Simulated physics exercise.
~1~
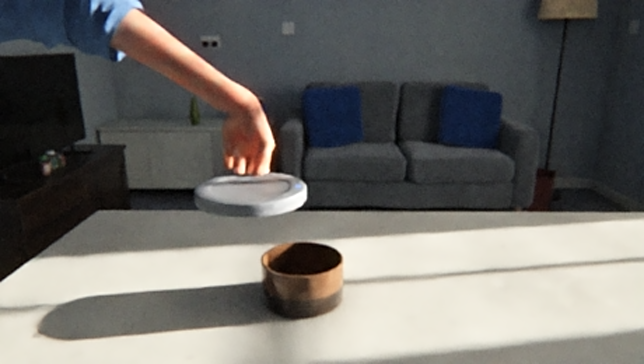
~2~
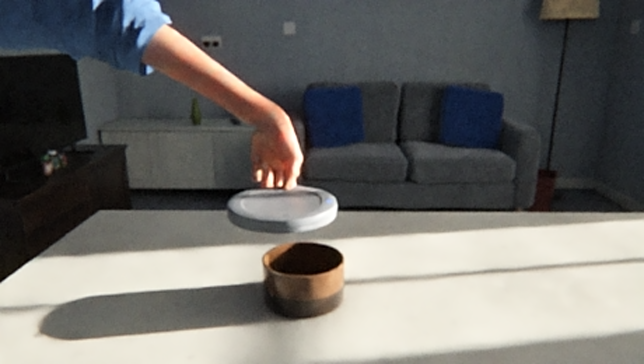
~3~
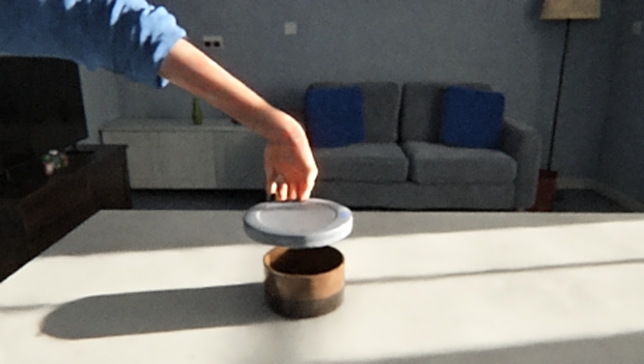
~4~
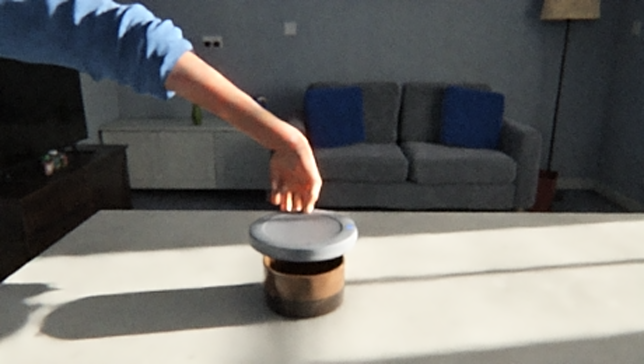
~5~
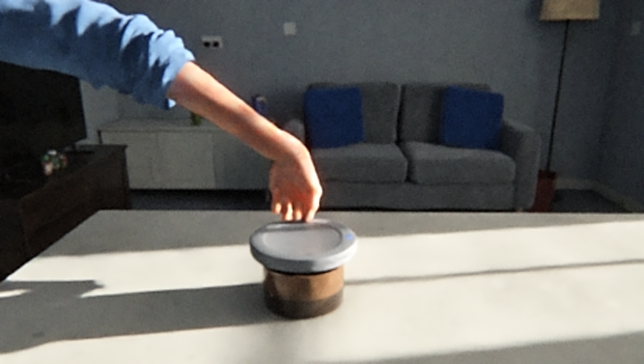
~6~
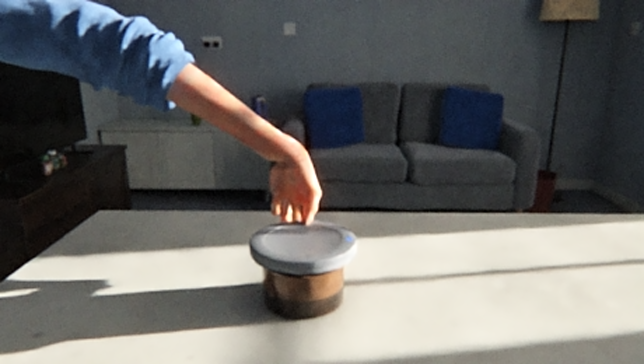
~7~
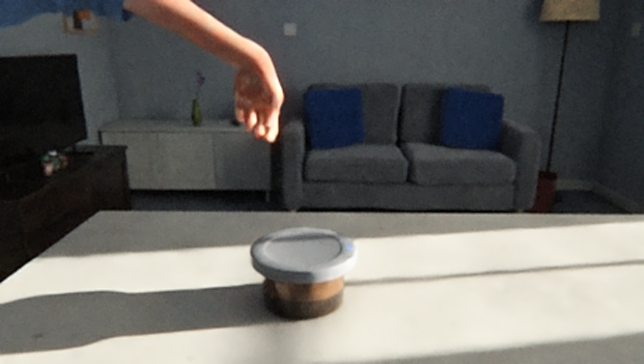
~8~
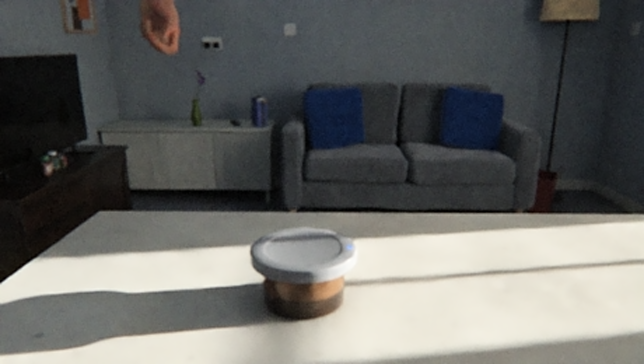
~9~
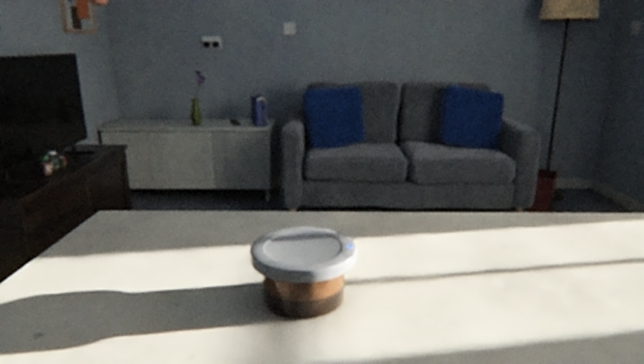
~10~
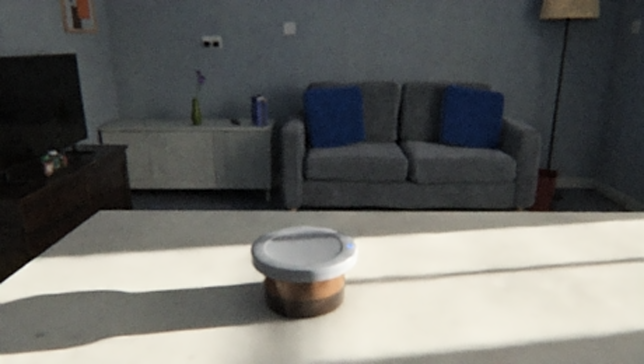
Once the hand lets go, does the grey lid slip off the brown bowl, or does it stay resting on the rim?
The grey lid stays resting on the rim of the brown bowl after the hand has gone.
